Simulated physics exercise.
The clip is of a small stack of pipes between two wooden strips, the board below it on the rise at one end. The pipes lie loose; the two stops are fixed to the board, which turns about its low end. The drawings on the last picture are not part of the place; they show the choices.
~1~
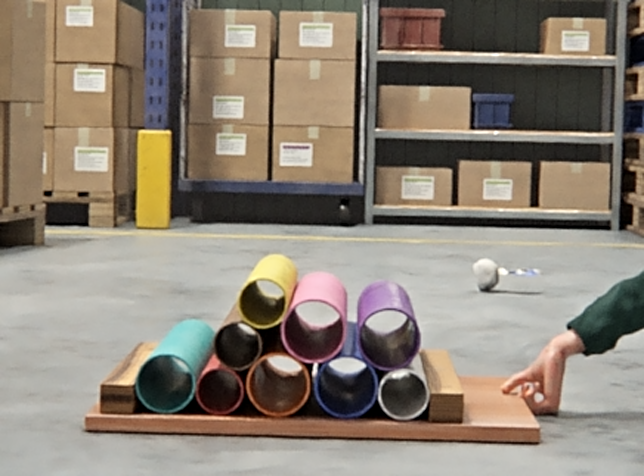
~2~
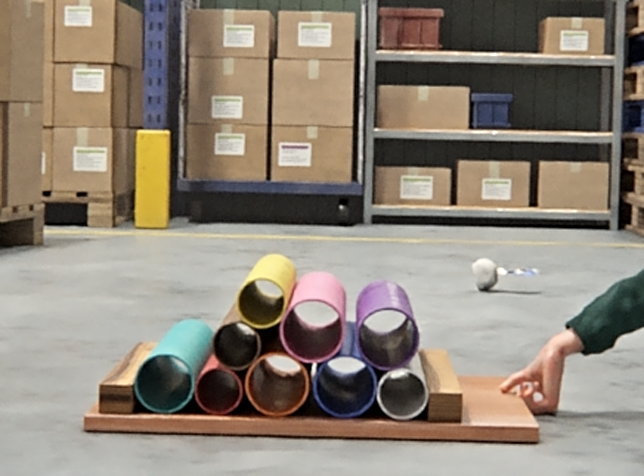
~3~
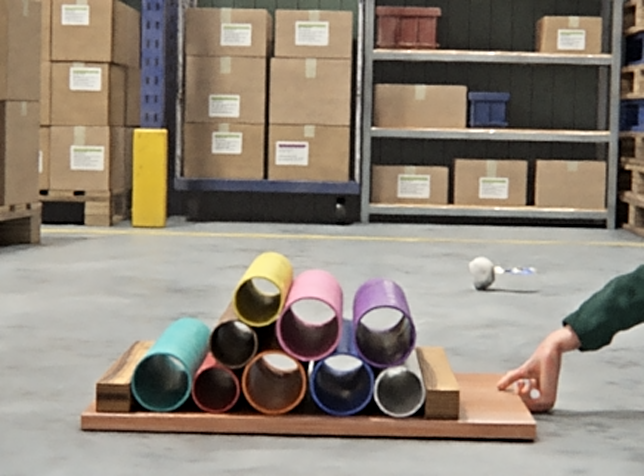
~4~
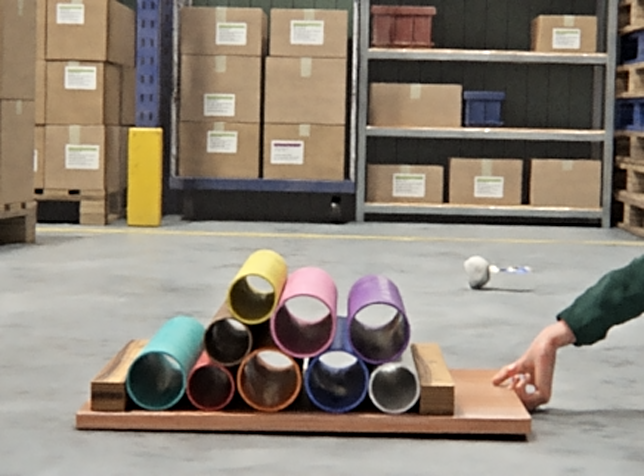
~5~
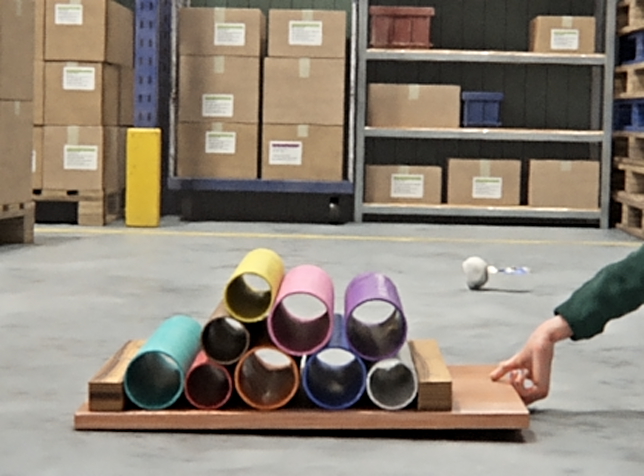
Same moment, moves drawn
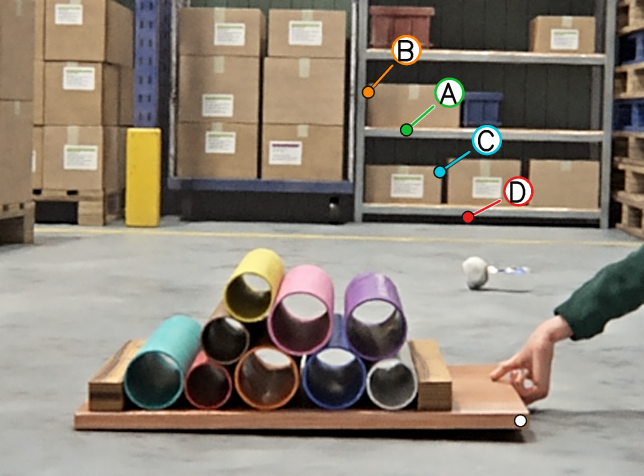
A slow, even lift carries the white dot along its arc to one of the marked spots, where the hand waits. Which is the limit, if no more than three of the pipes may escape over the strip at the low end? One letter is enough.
Mark C is as high as it can go.
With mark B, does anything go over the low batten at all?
Yes.
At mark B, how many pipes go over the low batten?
At B the number is four.
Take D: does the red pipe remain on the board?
Yes.
On the marked copy, A at (406, 130); B at (368, 92); C at (440, 172); D at (468, 217); the white dot at (520, 421).
Taking C. A third of the way, board at 20°.
Two thirds of the way, board at 36°.
When it is over, board at 36°, three over the low batten (pink, brown, yellow).
As for the rest, A four over the low batten (pink, brown, purple, yellow); B four over the low batten (pink, brown, purple, yellow); D two over the low batten (brown, yellow).
